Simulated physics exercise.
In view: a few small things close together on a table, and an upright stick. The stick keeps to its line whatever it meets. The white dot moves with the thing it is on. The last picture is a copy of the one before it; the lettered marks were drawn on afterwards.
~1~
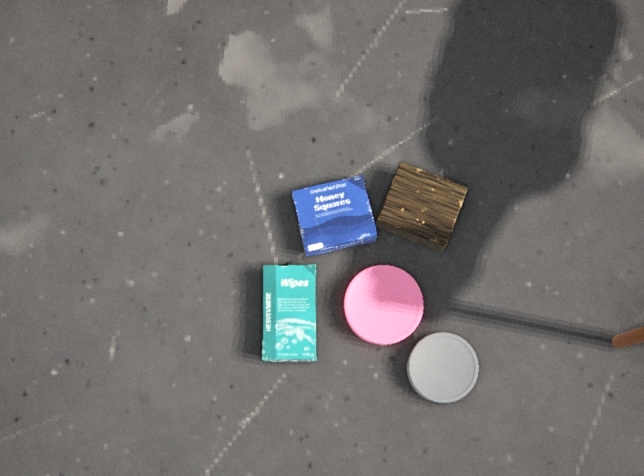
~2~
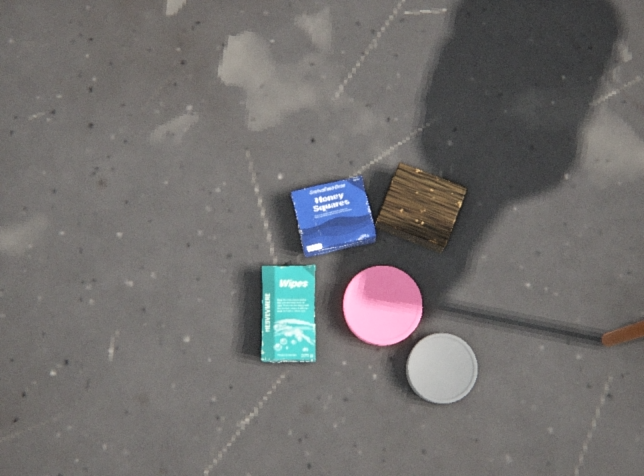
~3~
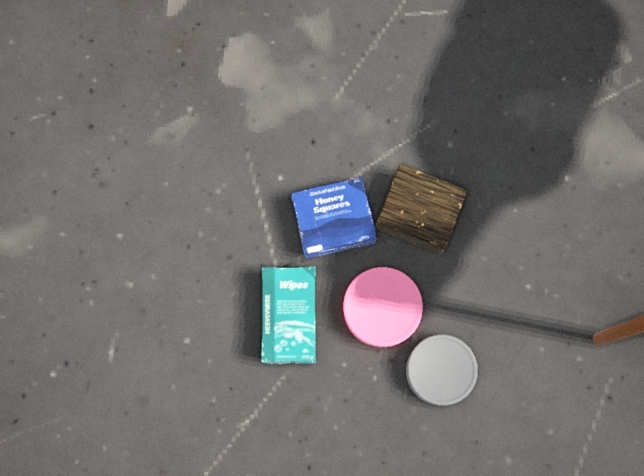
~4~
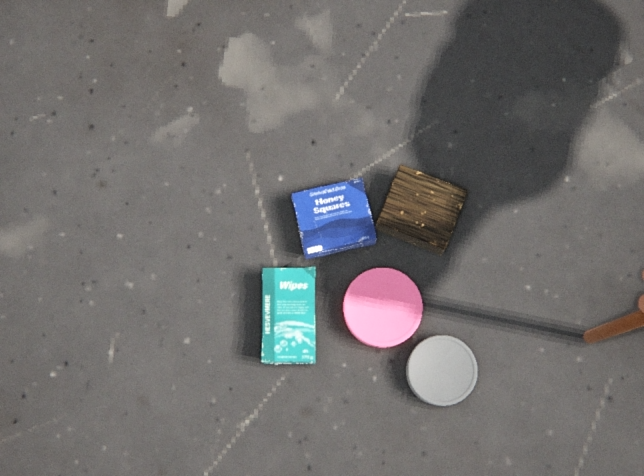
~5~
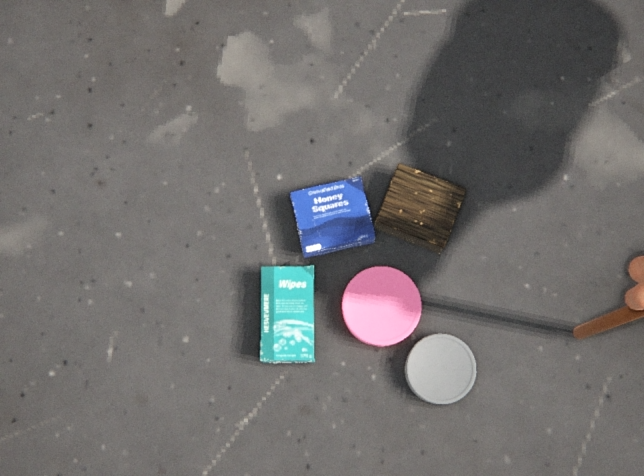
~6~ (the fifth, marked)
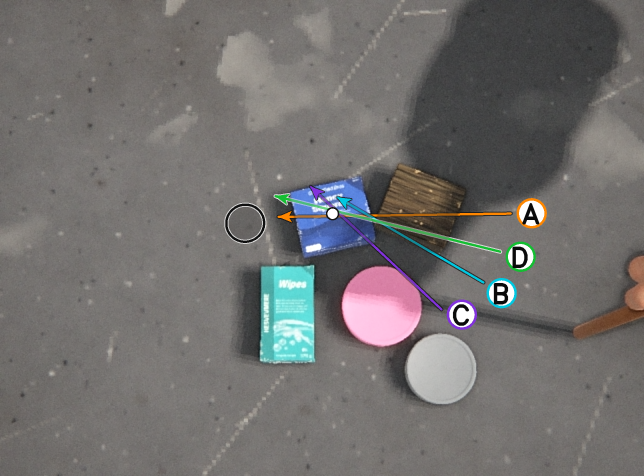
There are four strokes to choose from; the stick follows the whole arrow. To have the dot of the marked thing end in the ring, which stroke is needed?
D is the one.
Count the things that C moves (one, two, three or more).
In all, one.
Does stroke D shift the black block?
Yes.
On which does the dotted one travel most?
A.
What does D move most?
The blue packet goes farthest.
On the marked copy, A from (511, 214) to (279, 217); B from (484, 283) to (338, 197); C from (442, 309) to (311, 187); D from (500, 252) to (276, 196); the ring at (245, 224); the white dot at (333, 214).
Following D. Soon after the start, foot of the stick (419, 232); blue packet (325, 217); black block (400, 190).
Later, foot of the stick (337, 212); blue packet (294, 217); black block (383, 169).
In the end, foot of the stick (276, 197); blue packet (248, 226); black block (383, 169); the dot on the blue packet is in the ring.
As for the rest, A leaves the dotted thing at (163, 231); B leaves the dotted thing at (302, 217); C leaves the dotted thing at (275, 168).
